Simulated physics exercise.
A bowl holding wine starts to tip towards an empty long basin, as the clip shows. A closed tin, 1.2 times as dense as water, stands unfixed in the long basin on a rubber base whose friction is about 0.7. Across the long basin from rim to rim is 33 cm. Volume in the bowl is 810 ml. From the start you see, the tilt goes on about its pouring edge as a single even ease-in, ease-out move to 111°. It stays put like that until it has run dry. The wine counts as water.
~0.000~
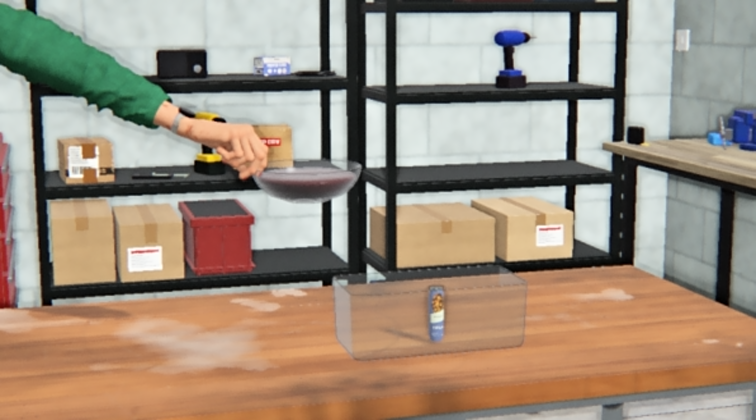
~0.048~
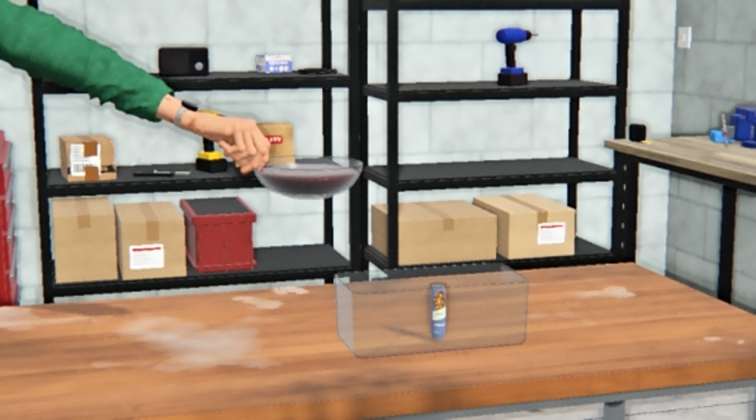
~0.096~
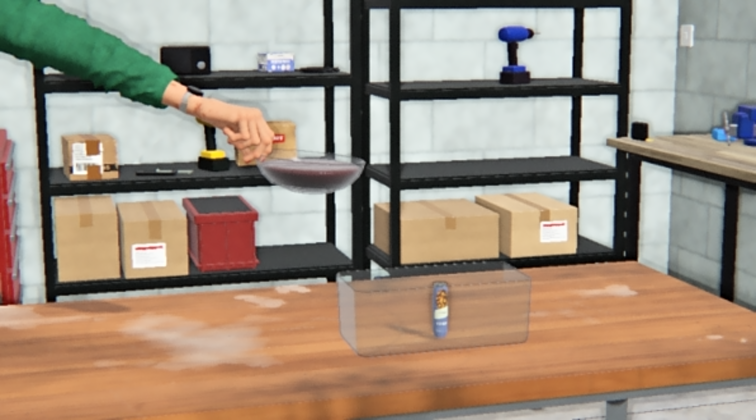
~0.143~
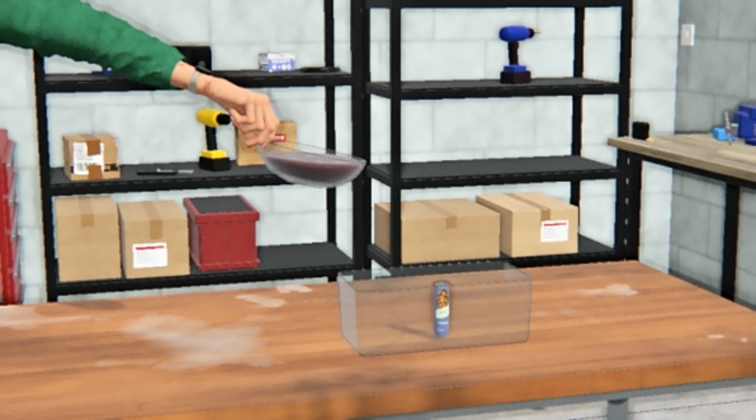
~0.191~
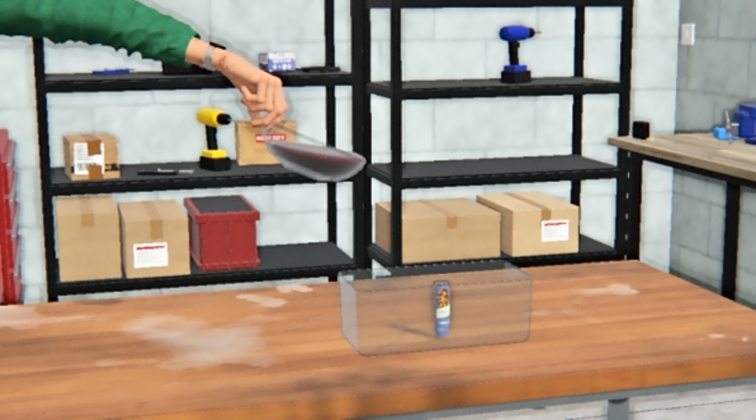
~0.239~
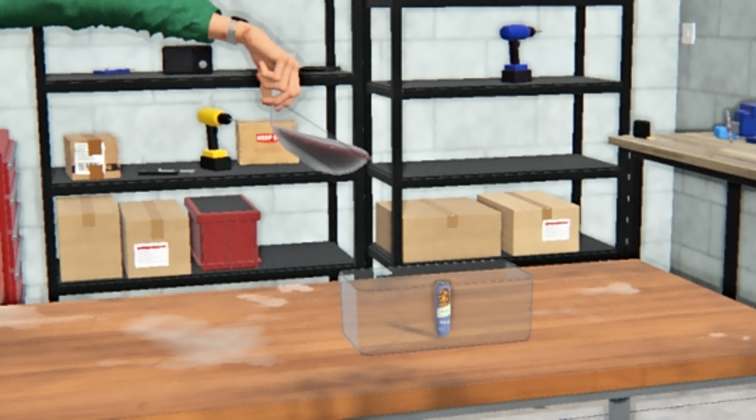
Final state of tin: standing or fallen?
It stays on its base.
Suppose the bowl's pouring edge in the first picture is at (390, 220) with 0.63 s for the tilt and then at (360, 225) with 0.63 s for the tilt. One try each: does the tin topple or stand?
Try 1: Tipped over; try 2: Tipped over.
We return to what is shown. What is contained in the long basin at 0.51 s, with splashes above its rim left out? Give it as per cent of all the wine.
I reckon close to 7 percent of it.
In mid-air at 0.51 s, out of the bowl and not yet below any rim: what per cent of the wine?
Around 90 in a hundred.
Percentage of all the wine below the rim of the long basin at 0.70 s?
Roughly 98 per cent.
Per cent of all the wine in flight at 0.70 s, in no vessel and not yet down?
Estimate: Around 3 per cent.
After 0.51 s the tilt is 101° and 4 per cent is still to pour; the tin stands where it began.
After 0.70 s the tilt is 111° and 0 per cent is still to pour; the tin stands where it began.
After 0.91 s the tilt is 111° and 0 per cent is still to pour; the tin stands where it began.
After 1.13 s the tilt is 111° and 0 per cent is still to pour; the tin stands where it began.
In the end the tin stands where it began.
